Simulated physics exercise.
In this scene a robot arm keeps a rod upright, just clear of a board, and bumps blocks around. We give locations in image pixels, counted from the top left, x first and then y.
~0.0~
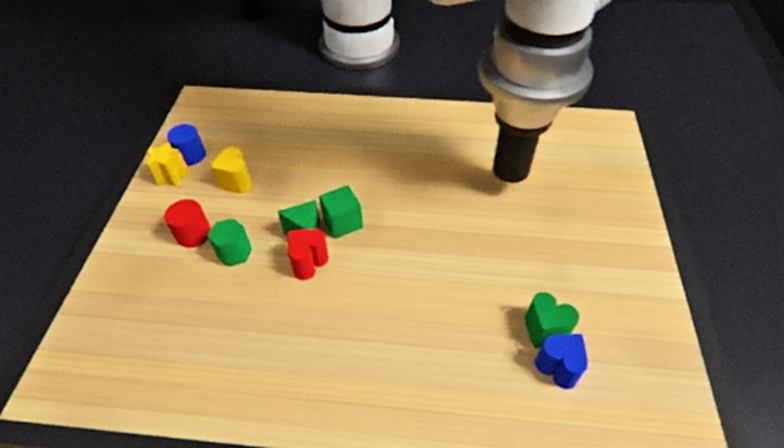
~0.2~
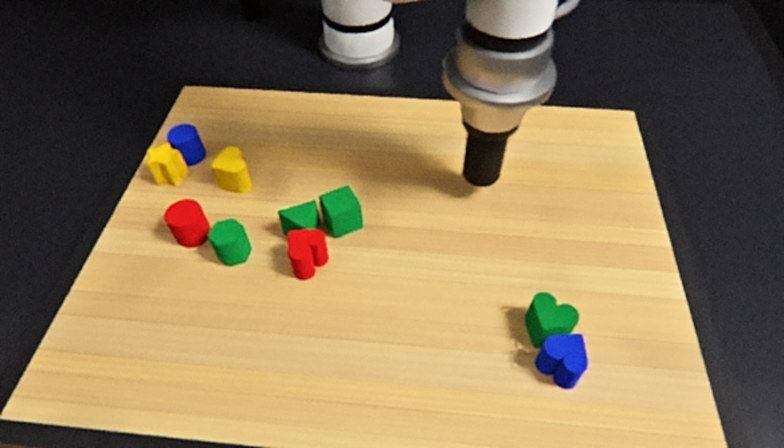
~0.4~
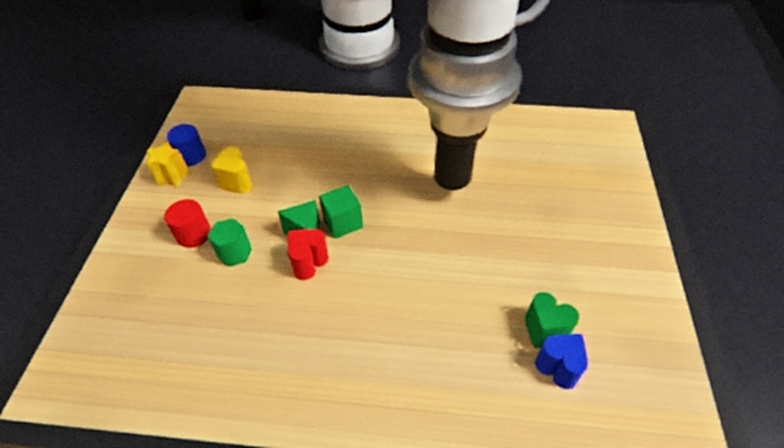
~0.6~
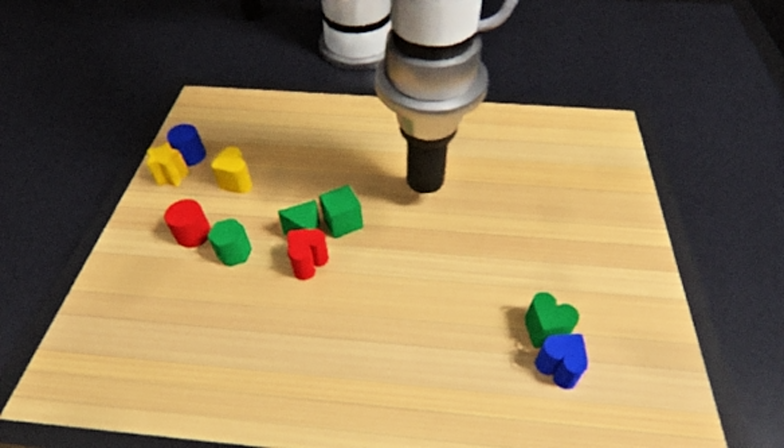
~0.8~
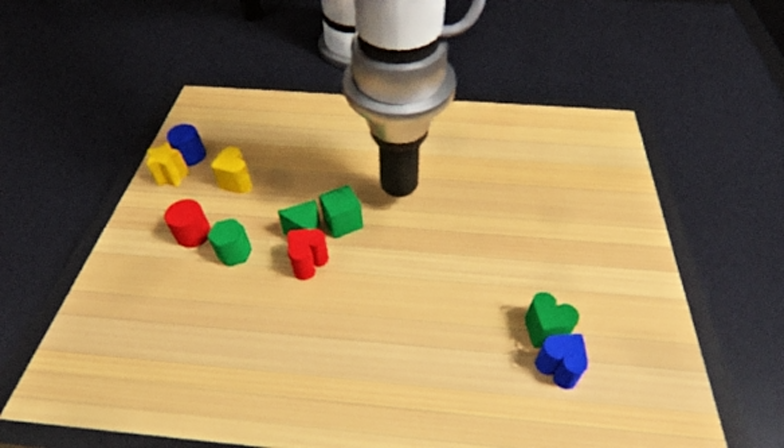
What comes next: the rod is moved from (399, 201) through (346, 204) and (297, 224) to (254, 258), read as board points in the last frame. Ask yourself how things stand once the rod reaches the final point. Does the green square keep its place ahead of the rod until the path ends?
Yes, it checks out.
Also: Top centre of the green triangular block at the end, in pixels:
The top centre is at (209, 293).
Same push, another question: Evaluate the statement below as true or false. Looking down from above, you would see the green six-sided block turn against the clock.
Answer: False.
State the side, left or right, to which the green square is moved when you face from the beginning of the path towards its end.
To the left.
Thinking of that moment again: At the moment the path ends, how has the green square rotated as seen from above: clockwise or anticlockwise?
The block turns counter-clockwise.
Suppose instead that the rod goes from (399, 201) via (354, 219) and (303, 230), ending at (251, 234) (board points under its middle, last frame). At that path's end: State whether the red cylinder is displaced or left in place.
Left where it is.
The first path, step by step. One third of the way, rod at (342, 188); green triangular block at (287, 219), turned 35° anticlockwise; green square at (315, 203).
Two thirds of the way, rod at (292, 208); green triangular block at (249, 249), turned 70° anticlockwise; red heart at (295, 247), turned 45° anticlockwise; green square at (267, 227), turned 30° anticlockwise.
At the end, rod at (248, 242); green six-sided block at (206, 237), turned 70° clockwise; green triangular block at (209, 293), turned 85° anticlockwise; red heart at (295, 247), turned 45° anticlockwise; green square at (223, 266), turned 45° anticlockwise.
